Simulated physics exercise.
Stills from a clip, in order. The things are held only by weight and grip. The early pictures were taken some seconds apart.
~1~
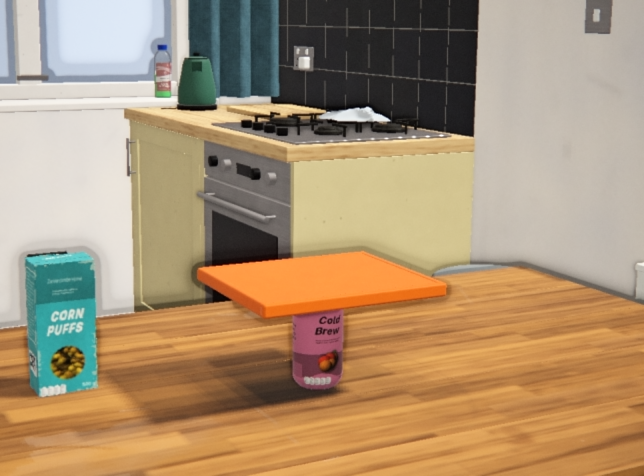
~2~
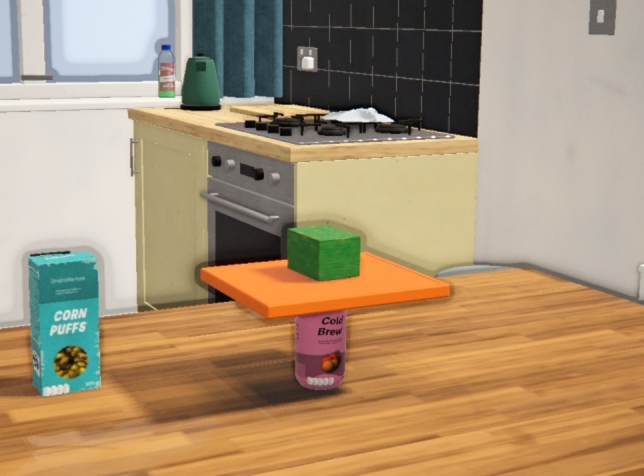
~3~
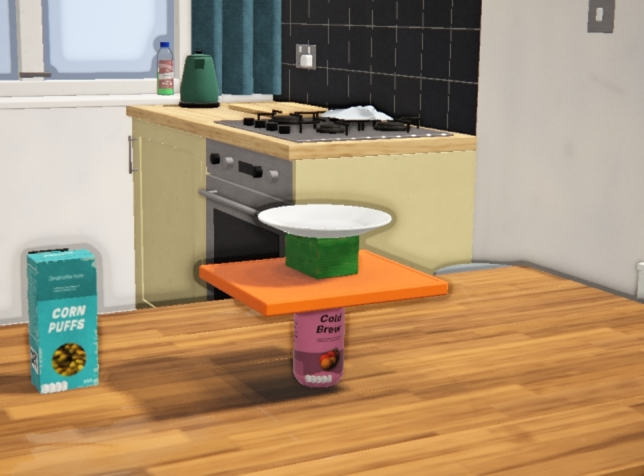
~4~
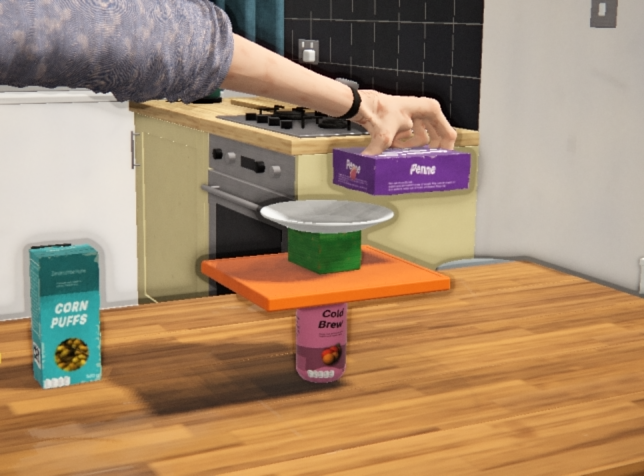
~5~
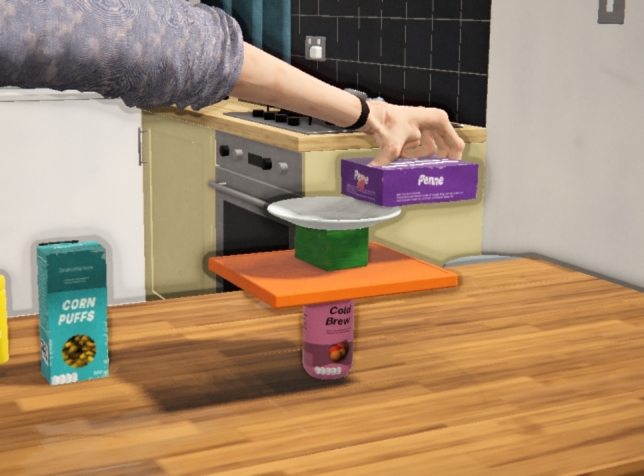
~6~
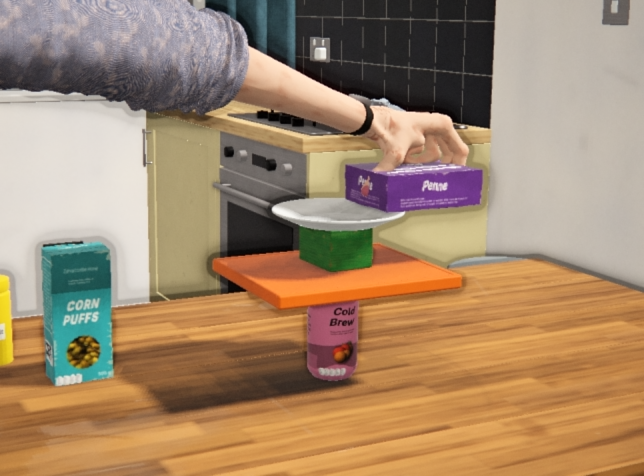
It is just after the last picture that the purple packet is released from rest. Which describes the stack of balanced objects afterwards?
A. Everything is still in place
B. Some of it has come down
Option B: Some of it has come down.
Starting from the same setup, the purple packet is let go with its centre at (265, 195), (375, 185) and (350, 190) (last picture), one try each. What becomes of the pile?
Well, in the first case it tumbles down, in the second it stays steady, and in the third it stays steady.
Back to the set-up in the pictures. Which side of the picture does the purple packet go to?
It ends up further right.
Then, 0.30 s after the last picture, purple packet now fallen.
Then, 0.50 s after the last picture, things are still on the move.
Then, 0.60 s after the last picture, as before.
At rest, fallen, purple packet; the other 6 in place. Seen from the same camera at the end, purple packet near (529, 326). The pile loses its balance.
